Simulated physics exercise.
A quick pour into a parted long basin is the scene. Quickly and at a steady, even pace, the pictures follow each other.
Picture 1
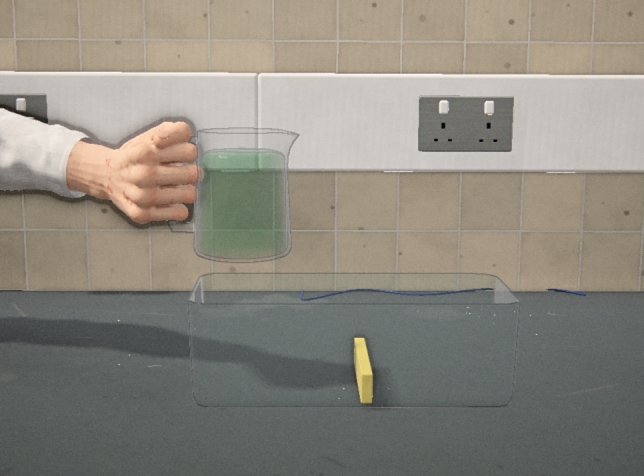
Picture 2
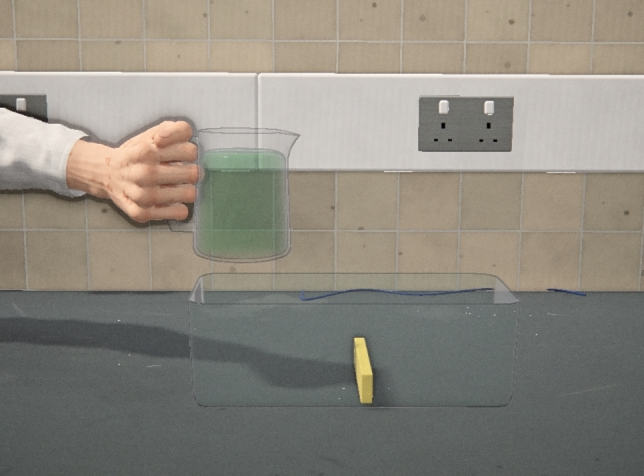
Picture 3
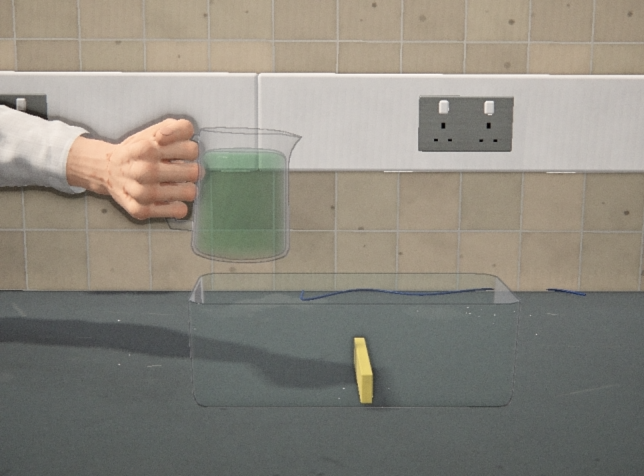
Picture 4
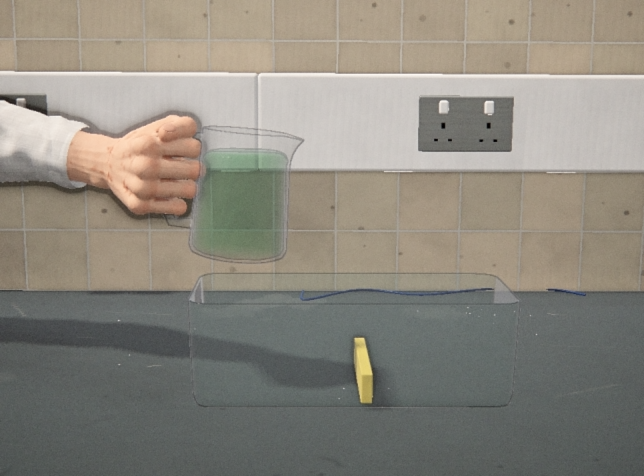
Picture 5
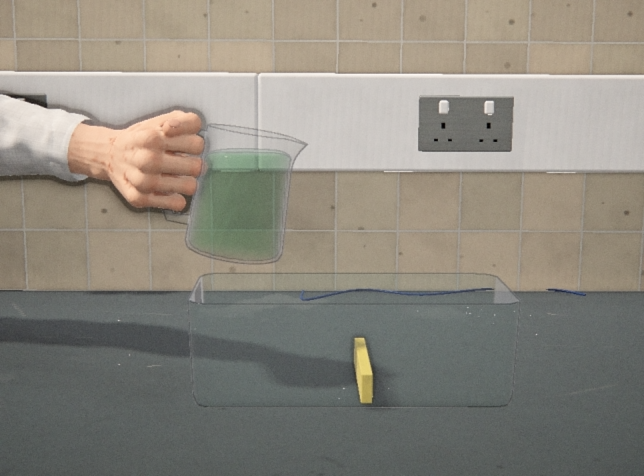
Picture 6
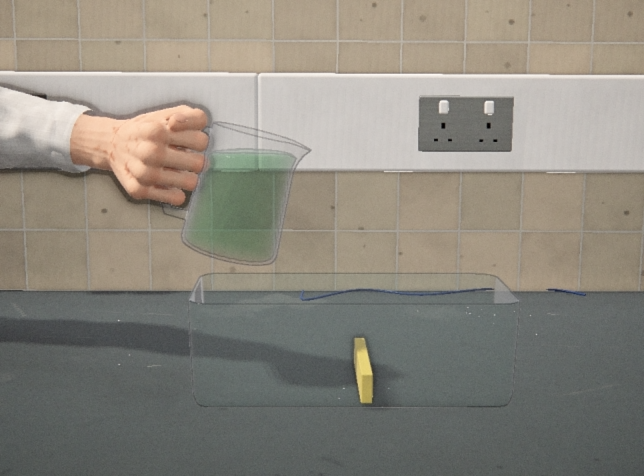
A hand at the left holds a glass jug of green liquid upright, then gradually tilts it to the right above a clear, long basin with a small yellow block standing inside, on a dark worktop before a tiled wall.
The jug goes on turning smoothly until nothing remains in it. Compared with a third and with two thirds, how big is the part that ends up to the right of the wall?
It is between the two.
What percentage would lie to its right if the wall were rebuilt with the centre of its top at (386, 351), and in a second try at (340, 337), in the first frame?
You'd get roughly 20 per cent the first time and roughly 75 per cent the second.
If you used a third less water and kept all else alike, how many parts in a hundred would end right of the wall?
Roughly 35 in a hundred.
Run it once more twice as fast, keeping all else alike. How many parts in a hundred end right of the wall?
About 45 %.
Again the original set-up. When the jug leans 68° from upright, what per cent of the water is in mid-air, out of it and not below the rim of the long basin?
About 10 per cent.
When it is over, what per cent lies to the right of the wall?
Around 55 %.
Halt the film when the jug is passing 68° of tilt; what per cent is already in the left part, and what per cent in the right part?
On the left near 0 in a hundred, on the right near 5 in a hundred.
A moment on, the jug is tipped part way and 85 per cent is still to pour, 1 is left of the wall and 5 right of it.
Next, the jug is tipped right over and 28 per cent is still to pour, 11 is left of the wall and 49 right of it.
Then the jug is tipped right over and 1 per cent is still to pour, 38 is left of the wall and 60 right of it.
Later the jug is tipped right over and 0 per cent is still to pour, 42 is left of the wall and 57 right of it.
Finally, 42 per cent lies left of the wall, 57 right of it and 1 outside.
